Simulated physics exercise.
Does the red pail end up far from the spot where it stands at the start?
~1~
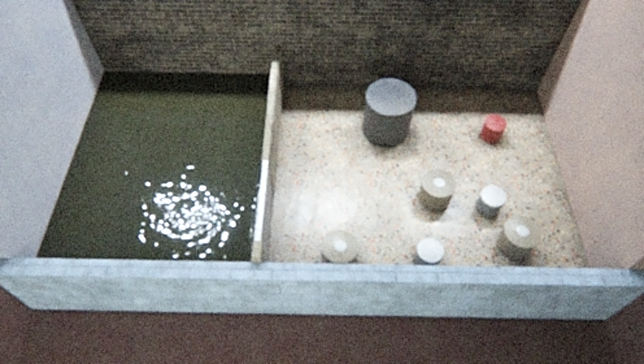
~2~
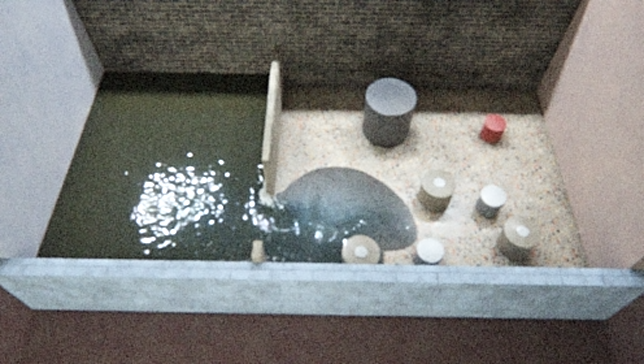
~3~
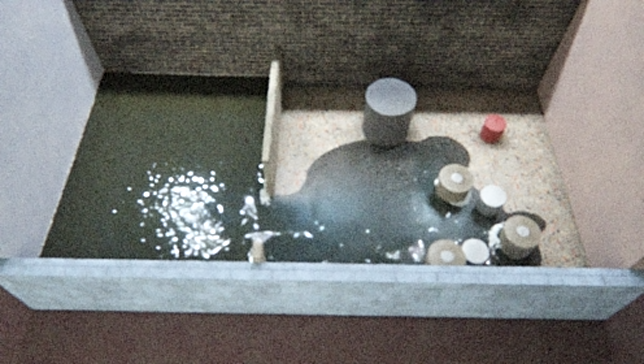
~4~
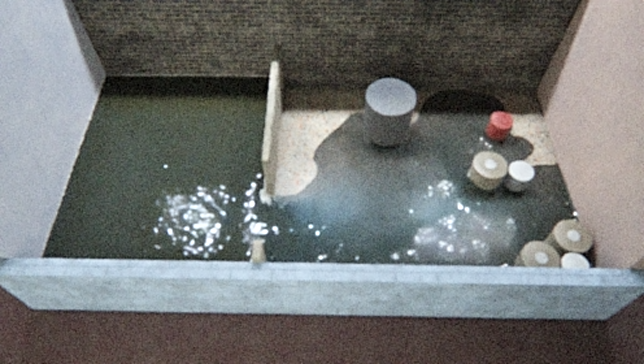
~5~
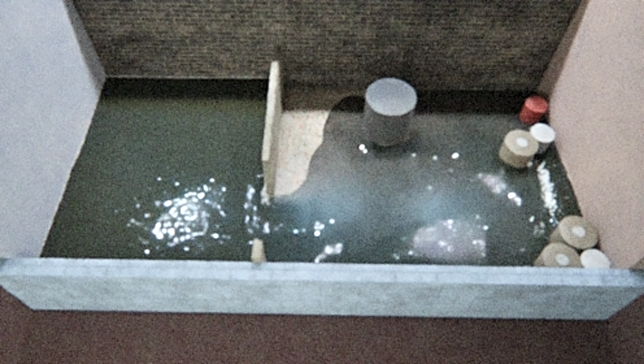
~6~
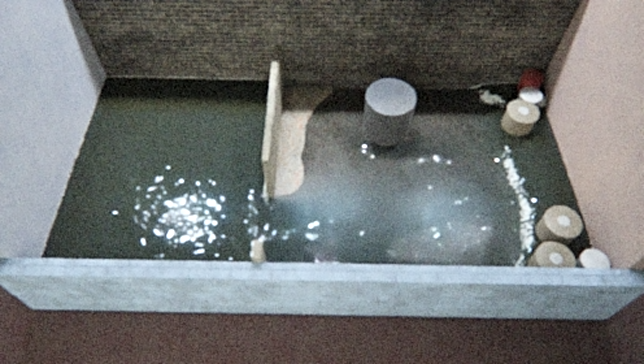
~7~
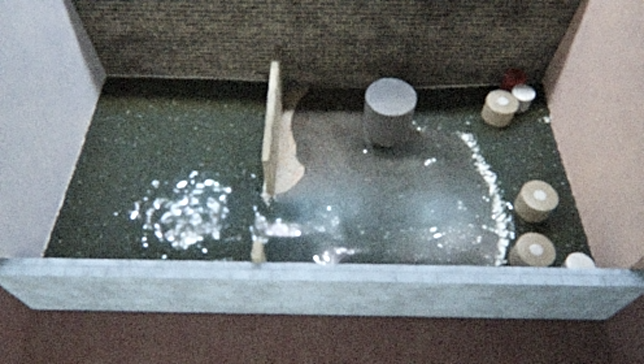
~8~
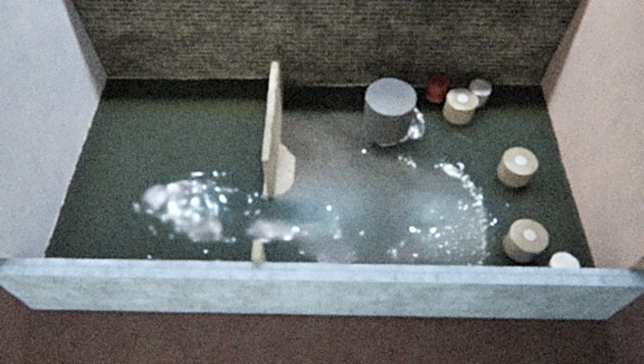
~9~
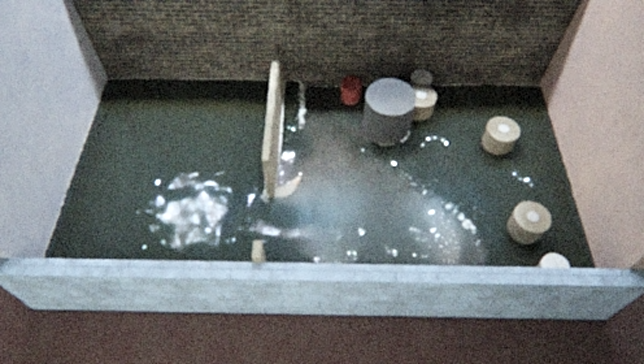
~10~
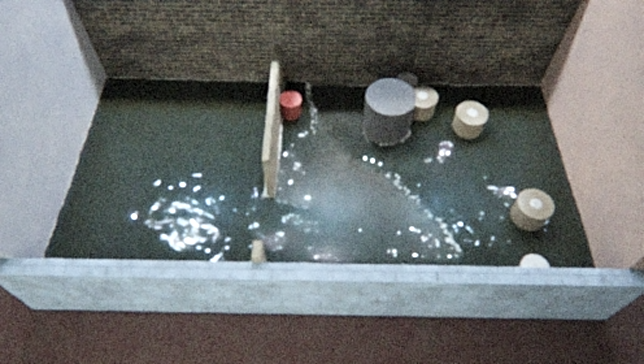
Yes, the red pail is carried far from its starting spot. It ends up afloat on the left, close to the partition.
